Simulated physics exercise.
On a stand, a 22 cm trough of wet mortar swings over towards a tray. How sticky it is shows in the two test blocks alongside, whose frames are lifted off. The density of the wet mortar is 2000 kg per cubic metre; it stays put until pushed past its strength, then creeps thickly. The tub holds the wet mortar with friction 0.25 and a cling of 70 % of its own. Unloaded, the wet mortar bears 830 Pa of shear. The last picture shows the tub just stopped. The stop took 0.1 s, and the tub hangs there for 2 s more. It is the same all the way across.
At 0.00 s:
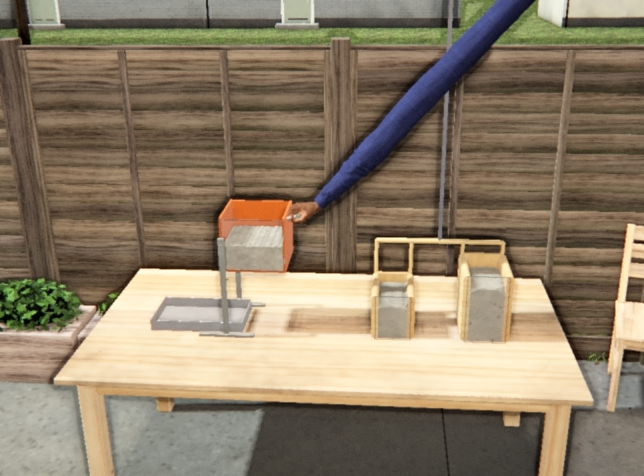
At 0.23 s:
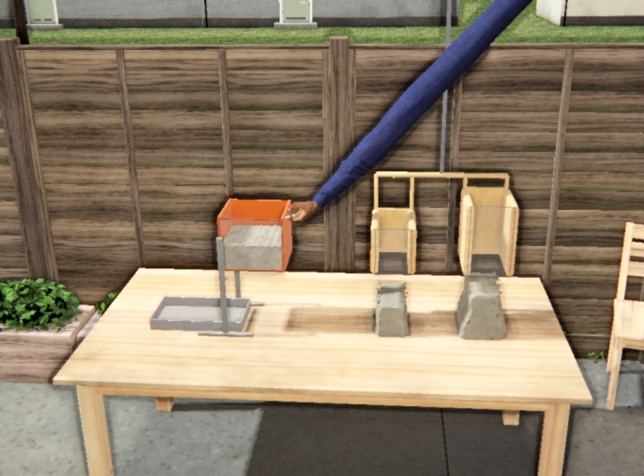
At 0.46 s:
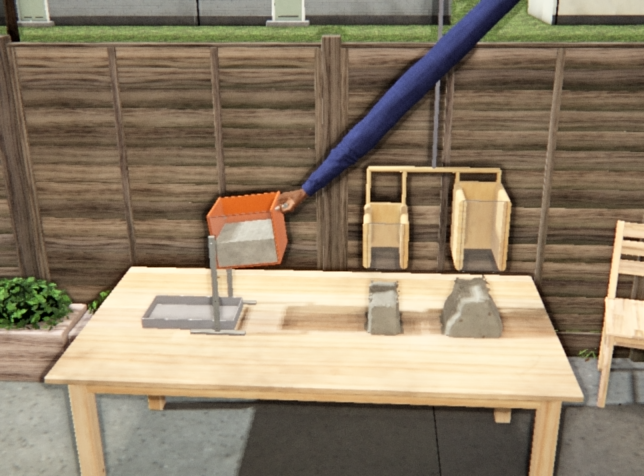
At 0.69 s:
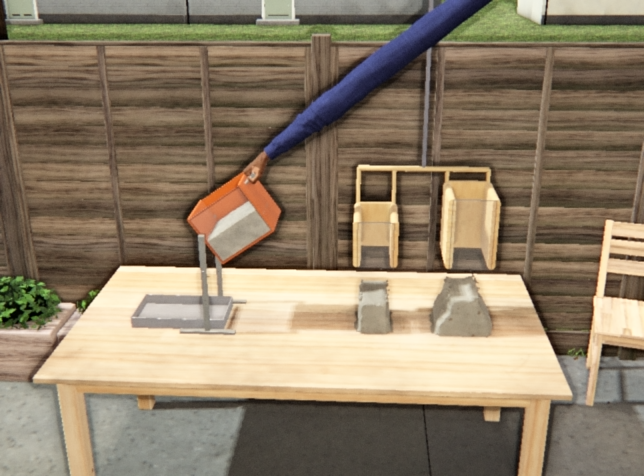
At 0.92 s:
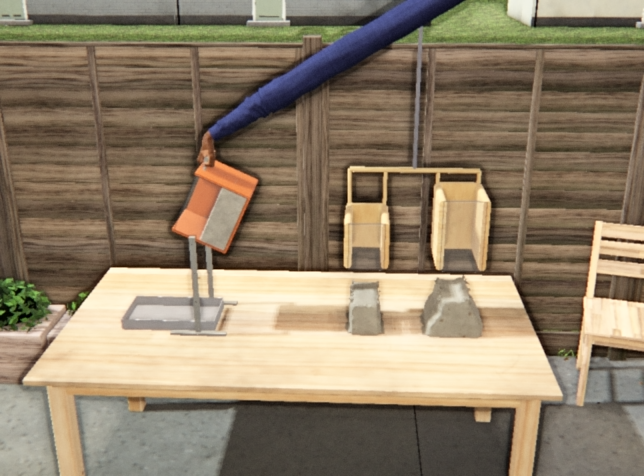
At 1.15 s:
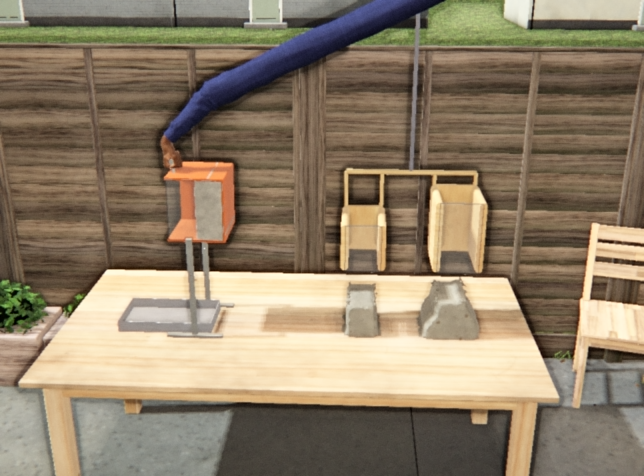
A blue arm held an orange tub of wet grey mortar while two wooden moulds lifted off two grey blocks, which slumped, and then it swung the tub left and turned it onto its side.
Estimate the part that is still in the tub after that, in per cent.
About 100 %.
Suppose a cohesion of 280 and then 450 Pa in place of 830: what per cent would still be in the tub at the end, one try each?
In that order: 65 %, 70 %.
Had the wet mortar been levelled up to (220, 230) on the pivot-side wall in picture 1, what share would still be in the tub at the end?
It would be near 65 %.
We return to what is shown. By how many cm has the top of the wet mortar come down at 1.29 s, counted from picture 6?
Roughly 1 cm.
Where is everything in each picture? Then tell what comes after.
The first picture shows handle-side rim at (282, 220), tilt 0 degrees; highest point of the wet mortar at (278, 247); test blocks 16 cm, 25 cm high (left to right).
The second picture shows handle-side rim at (281, 219), tilt 0 degrees; highest point of the wet mortar at (277, 246); test blocks 16 cm, 21 cm high (left to right).
The third picture shows handle-side rim at (270, 211), tilt 7 degrees; highest point of the wet mortar at (271, 238); test blocks 16 cm, 19 cm high (left to right).
The fourth picture shows handle-side rim at (238, 186), tilt 35 degrees; highest point of the wet mortar at (254, 211); test blocks 16 cm, 19 cm high (left to right).
The fifth picture shows handle-side rim at (195, 175), tilt 65 degrees; highest point of the wet mortar at (224, 189); test blocks 16 cm, 19 cm high (left to right).
The sixth picture shows handle-side rim at (165, 180), tilt 89 degrees; highest point of the wet mortar at (198, 182); test blocks 16 cm, 19 cm high (left to right).
By 1.29 s, the tub is at 89 degrees and holds 100 %.
By 1.46 s, the tub is at 89 degrees and holds 100 %.
By 1.63 s, the tub is at 89 degrees and holds 100 %.
By 1.80 s, the tub is at 89 degrees and holds 100 %.
By 3.15 s, at the end, the tub is at 89 degrees and holds 100 %.
